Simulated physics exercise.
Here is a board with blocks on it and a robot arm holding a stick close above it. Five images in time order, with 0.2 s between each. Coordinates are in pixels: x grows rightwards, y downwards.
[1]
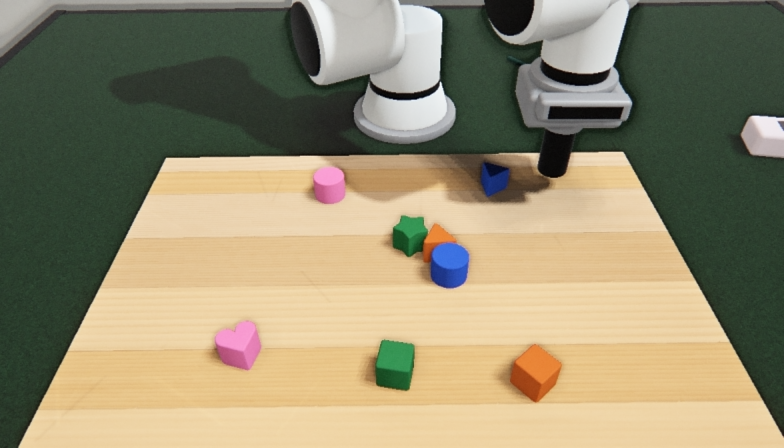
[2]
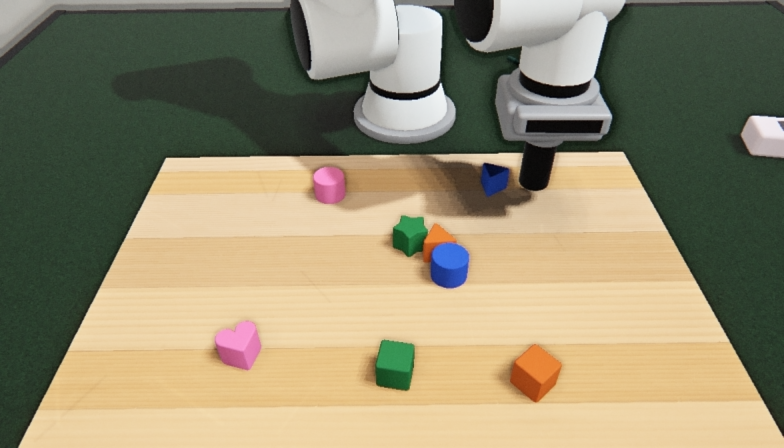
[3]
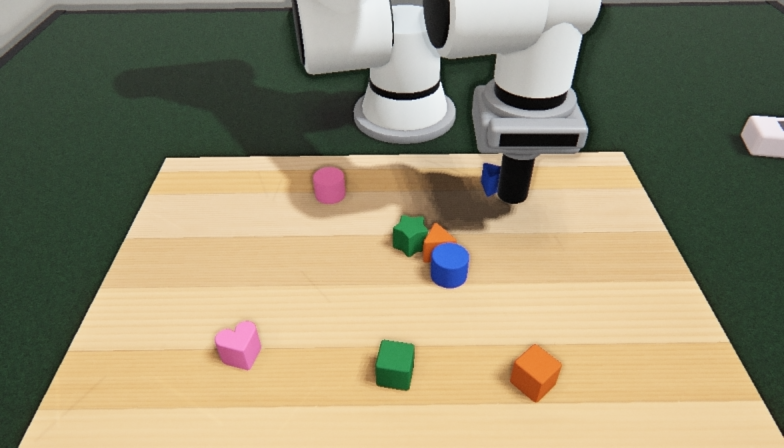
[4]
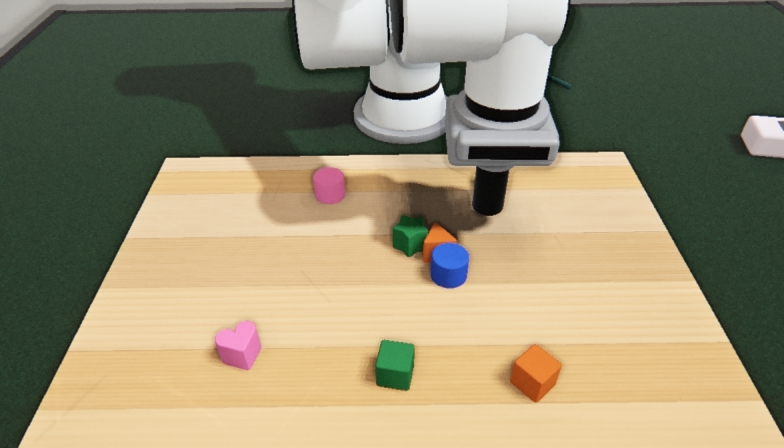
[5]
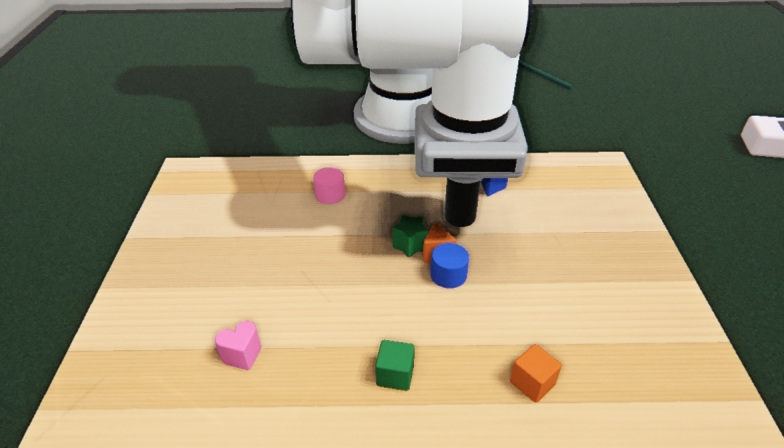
A pale wooden board lies on a dark green surface, seen from a raised, fixed viewpoint facing a white robot arm at the far side. A pink cylinder and dark blue block sit toward the back, green star-shaped, orange three-sided and blue cylindrical blocks cluster mid-board, and a pink heart, green block and orange block sit nearer. The arm steadily moves its black stick left and nearer, passing in front of the dark blue block toward the cluster, while the blocks stay still.
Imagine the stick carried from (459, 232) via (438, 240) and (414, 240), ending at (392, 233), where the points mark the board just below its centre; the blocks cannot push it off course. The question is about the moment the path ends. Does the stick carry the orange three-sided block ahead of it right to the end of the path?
The answer is no.
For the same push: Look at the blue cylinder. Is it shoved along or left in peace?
It keeps its position.
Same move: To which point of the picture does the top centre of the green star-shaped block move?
Just about (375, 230).
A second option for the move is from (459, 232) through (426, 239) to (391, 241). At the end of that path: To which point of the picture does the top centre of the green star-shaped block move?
Roughly at (368, 236).
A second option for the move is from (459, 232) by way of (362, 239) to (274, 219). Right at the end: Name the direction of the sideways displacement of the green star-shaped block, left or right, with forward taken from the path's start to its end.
Moves left.
On the path given first. Halfway along, stick at (426, 227); green star-shaped block at (395, 228); orange three-sided block at (429, 239), turned 55° anticlockwise.
At the end, stick at (392, 220); green star-shaped block at (375, 230), turned 45° anticlockwise; orange three-sided block at (429, 239), turned 55° anticlockwise; blue cylinder unmoved.
